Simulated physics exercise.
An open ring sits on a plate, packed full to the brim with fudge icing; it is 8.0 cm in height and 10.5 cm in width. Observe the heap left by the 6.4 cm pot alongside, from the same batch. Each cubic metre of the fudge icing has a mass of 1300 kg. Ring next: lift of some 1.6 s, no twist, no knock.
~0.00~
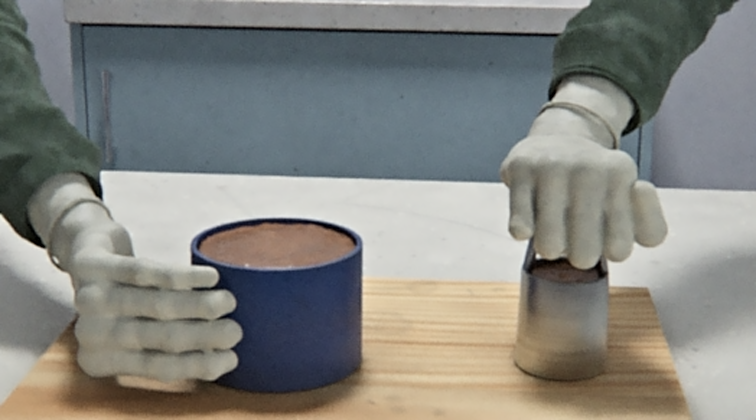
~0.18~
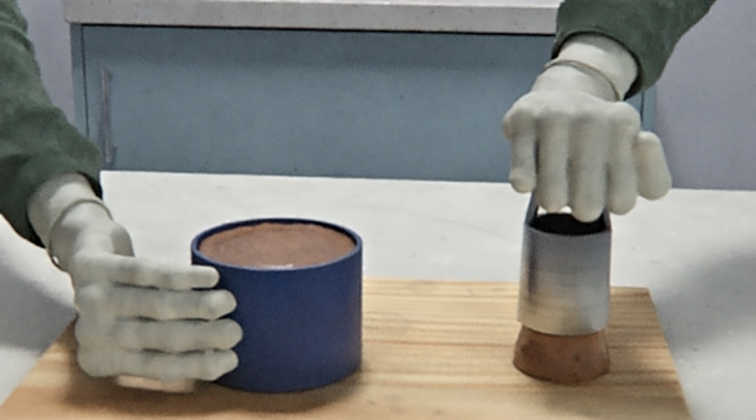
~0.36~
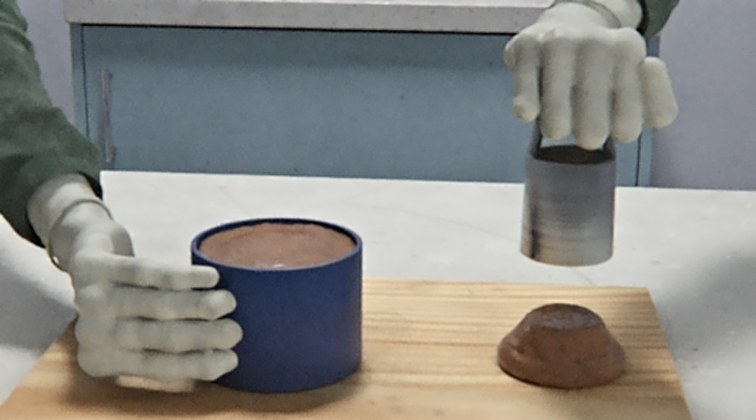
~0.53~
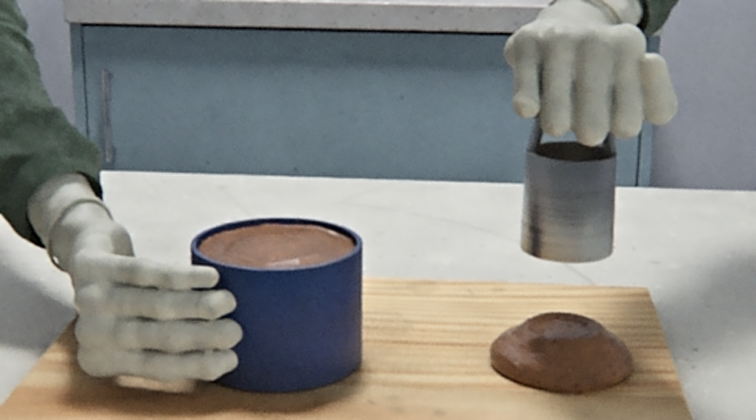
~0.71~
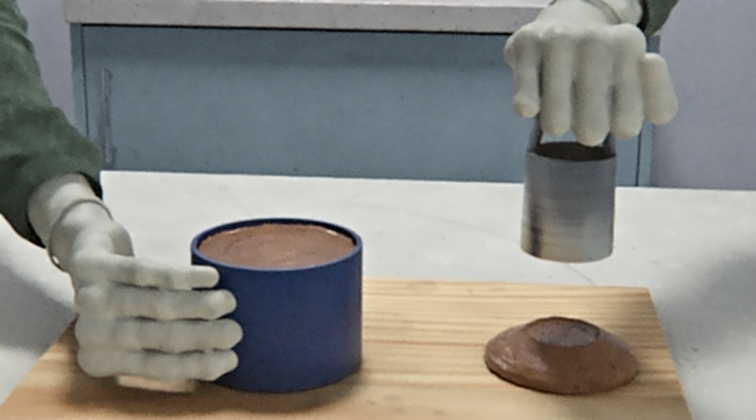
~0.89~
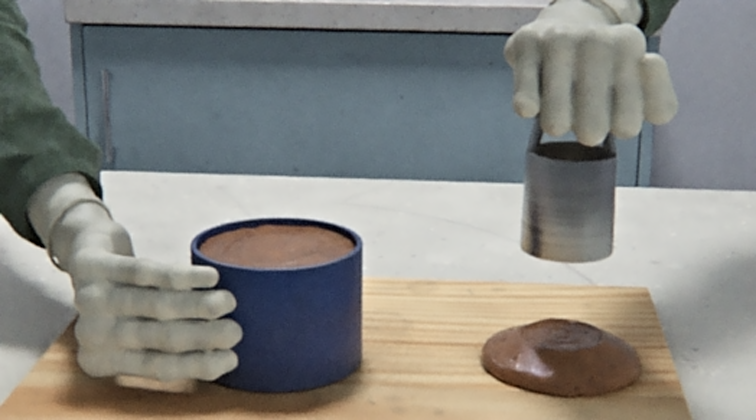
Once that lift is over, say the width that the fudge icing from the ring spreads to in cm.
It comes to near 24.2 cm.
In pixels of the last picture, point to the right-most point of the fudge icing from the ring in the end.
I'd mark it at about (458, 366).
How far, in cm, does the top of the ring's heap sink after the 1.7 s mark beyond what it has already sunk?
Some 1.5 centimetres.
By 1.3 s, the ring is up 2.0 cm; the fudge icing has come down 0.7 cm to 7.3 cm and is 13 cm wide.
By 1.7 s, the ring is up 5.1 cm; the fudge icing has come down 3.9 cm to 4.1 cm and is 18 cm wide.
By 2.1 s, the ring is up 8.2 cm; the fudge icing has come down 5.1 cm to 2.9 cm and is 21 cm wide.
By 2.6 s, the ring is clear; the fudge icing has come down 5.4 cm to 2.6 cm and is 23 cm wide.
By 5.0 s, at rest, the ring is clear; the fudge icing has come down 5.6 cm to 2.4 cm and is 24 cm wide.
